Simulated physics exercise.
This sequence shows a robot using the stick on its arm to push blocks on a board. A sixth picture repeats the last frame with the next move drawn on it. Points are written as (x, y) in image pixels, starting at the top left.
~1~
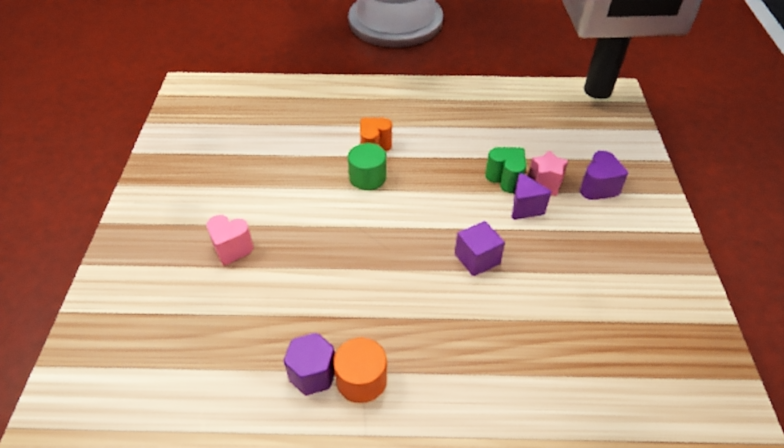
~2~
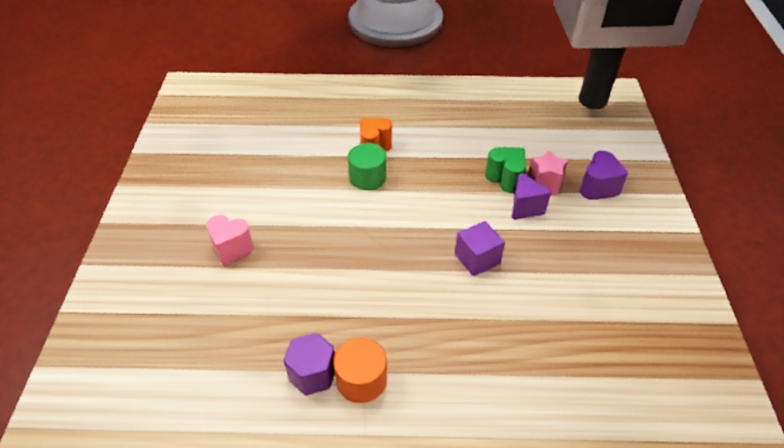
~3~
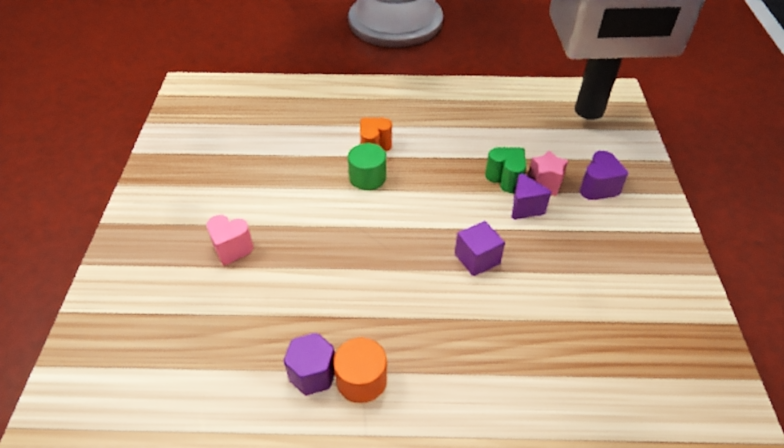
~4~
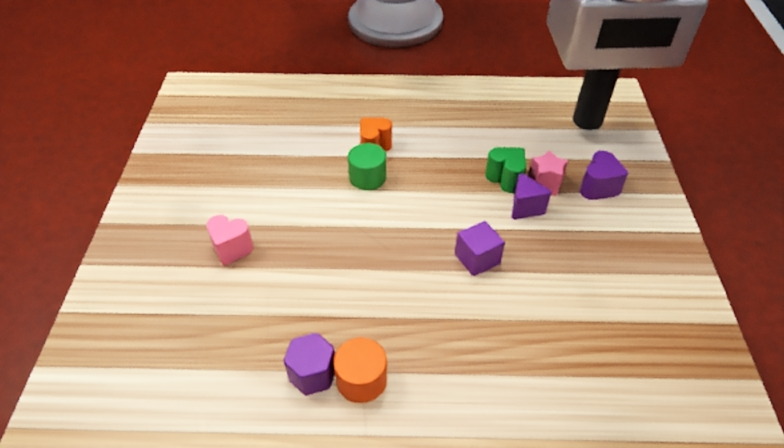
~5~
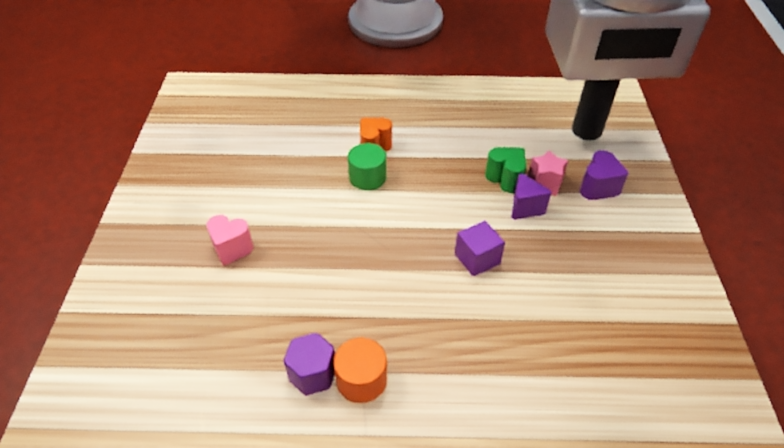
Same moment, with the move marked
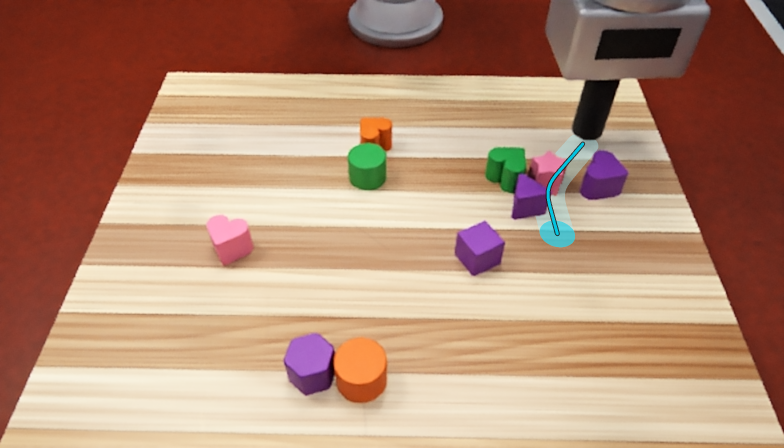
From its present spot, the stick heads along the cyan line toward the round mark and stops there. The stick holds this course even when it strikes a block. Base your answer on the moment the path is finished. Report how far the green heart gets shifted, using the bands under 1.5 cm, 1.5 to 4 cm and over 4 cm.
Up to 1.5 cm.
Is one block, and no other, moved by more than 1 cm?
No
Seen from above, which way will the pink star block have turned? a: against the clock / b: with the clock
b
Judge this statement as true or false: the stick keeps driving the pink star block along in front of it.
Verdict: False.
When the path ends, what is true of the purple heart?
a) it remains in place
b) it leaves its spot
Option a.
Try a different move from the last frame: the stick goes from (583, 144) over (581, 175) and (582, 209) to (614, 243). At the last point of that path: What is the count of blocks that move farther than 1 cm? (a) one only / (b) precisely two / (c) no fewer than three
Letter a.
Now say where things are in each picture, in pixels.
Tip of the stick at (598, 91), middles of tops, green heart at (510, 157), purple triangular block at (530, 187), pink star block at (551, 162), purple heart at (606, 166), in the first picture.
Stick at (593, 101), nothing pushed, in the second picture.
Stick at (589, 111), nothing pushed, in the third picture.
Stick at (587, 121), nothing pushed, in the fourth picture.
Stick at (587, 131), green heart at (510, 157), purple triangular block at (530, 187), pink star block at (551, 162), purple heart at (606, 166), in the fifth picture.
The line goes from (583, 144) via (562, 168) and (548, 197), ending at (557, 234).
The first path, step by step. One third of the way, stick at (566, 155); nothing pushed yet.
Two thirds of the way, stick at (552, 185); green heart at (507, 158), turned 15° clockwise; purple triangular block at (516, 204), turned 20° anticlockwise; pink star block at (530, 187), turned 15° clockwise.
At the end, stick at (561, 221); green heart at (507, 158), turned 15° clockwise; purple triangular block at (507, 213); pink star block at (530, 200), turned 60° clockwise; purple heart unmoved.
